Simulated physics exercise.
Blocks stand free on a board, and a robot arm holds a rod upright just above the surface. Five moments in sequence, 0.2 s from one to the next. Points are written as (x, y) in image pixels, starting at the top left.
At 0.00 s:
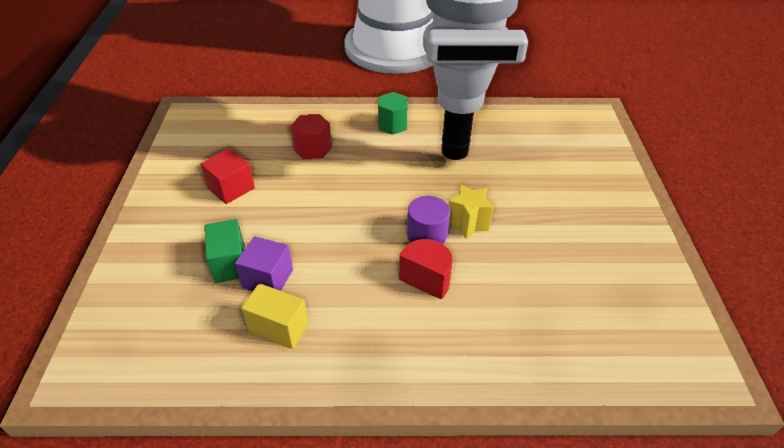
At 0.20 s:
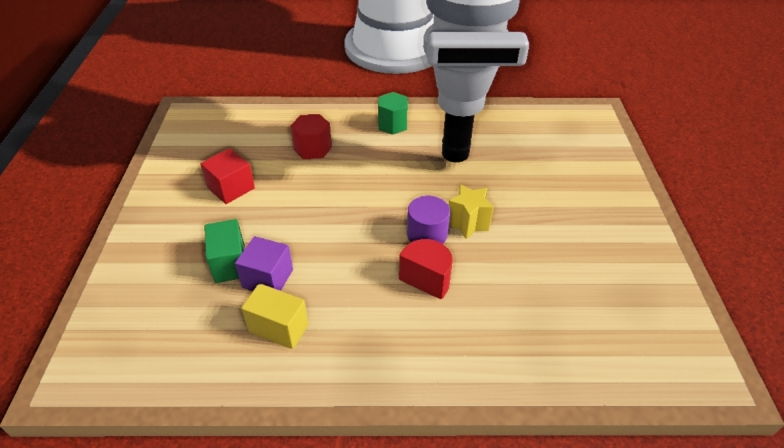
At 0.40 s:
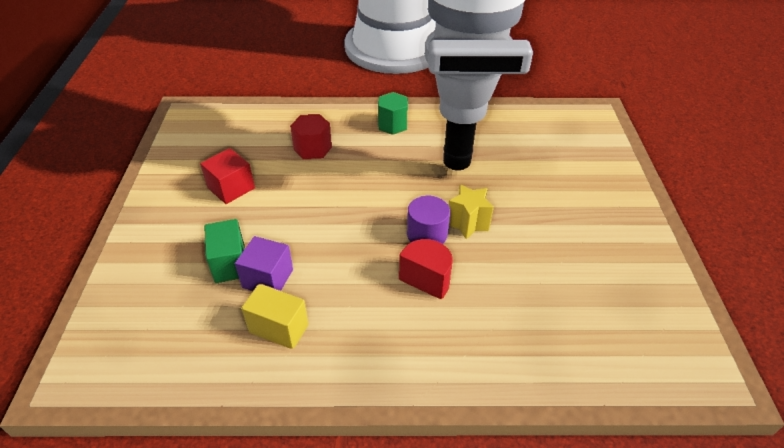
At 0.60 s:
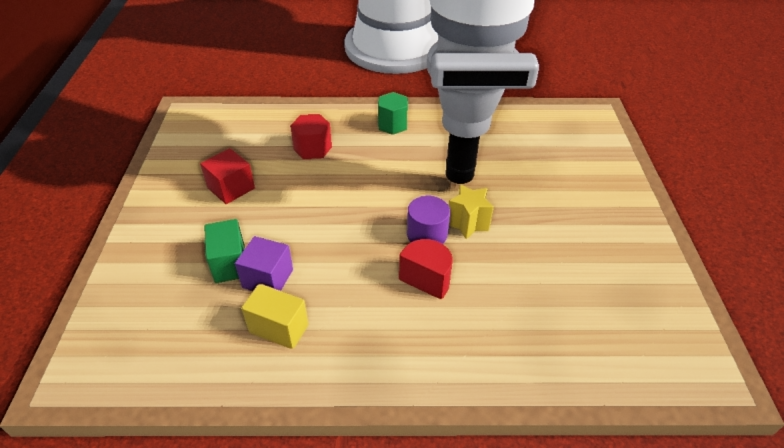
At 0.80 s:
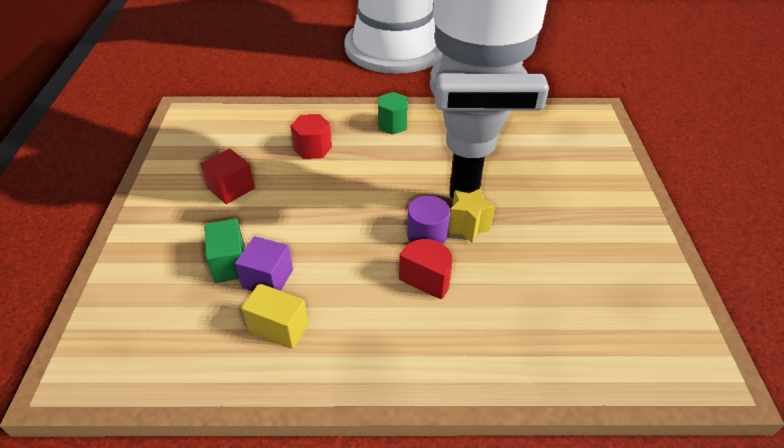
In the video, a robot arm holding a black rod upright over a wooden board of colored blocks moves the rod slowly toward the viewer, bringing it close behind the yellow star-shaped block beside the purple round block.
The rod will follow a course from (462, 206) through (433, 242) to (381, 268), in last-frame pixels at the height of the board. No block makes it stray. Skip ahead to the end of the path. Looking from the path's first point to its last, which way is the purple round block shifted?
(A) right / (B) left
A - right.
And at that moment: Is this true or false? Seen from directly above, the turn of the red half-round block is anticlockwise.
Answer: True.
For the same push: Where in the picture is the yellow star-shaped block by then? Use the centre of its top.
My best guess is (470, 224).
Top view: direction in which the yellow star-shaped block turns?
It ends up turned anticlockwise.
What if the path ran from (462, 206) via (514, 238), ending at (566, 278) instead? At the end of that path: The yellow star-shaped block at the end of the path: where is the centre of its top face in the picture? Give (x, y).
My best guess is (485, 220).
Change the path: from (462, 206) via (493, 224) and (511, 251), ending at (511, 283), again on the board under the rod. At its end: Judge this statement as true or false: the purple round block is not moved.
Answer: True.
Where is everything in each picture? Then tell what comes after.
The first frame shows rod tip at (455, 153); block tops, purple round block at (429, 209); red half-round block at (429, 254); yellow star-shaped block at (472, 198).
The second frame shows rod at (455, 155); blocks unchanged.
The third frame shows rod at (457, 163); blocks unchanged.
The fourth frame shows rod at (460, 176); blocks unchanged.
The fifth frame shows rod at (464, 195); purple round block at (429, 209); red half-round block at (429, 254); yellow star-shaped block at (472, 202).
What follows on the original path. One third of the way, rod at (445, 219); purple round block at (415, 219); yellow star-shaped block at (471, 221), turned 40° anticlockwise.
Two thirds of the way, rod at (419, 241); purple round block at (382, 234); yellow star-shaped block at (470, 224), turned 60° anticlockwise.
At the end, rod at (381, 257); purple round block at (341, 242); red half-round block at (425, 260), turned 25° anticlockwise; yellow star-shaped block at (470, 224), turned 60° anticlockwise.
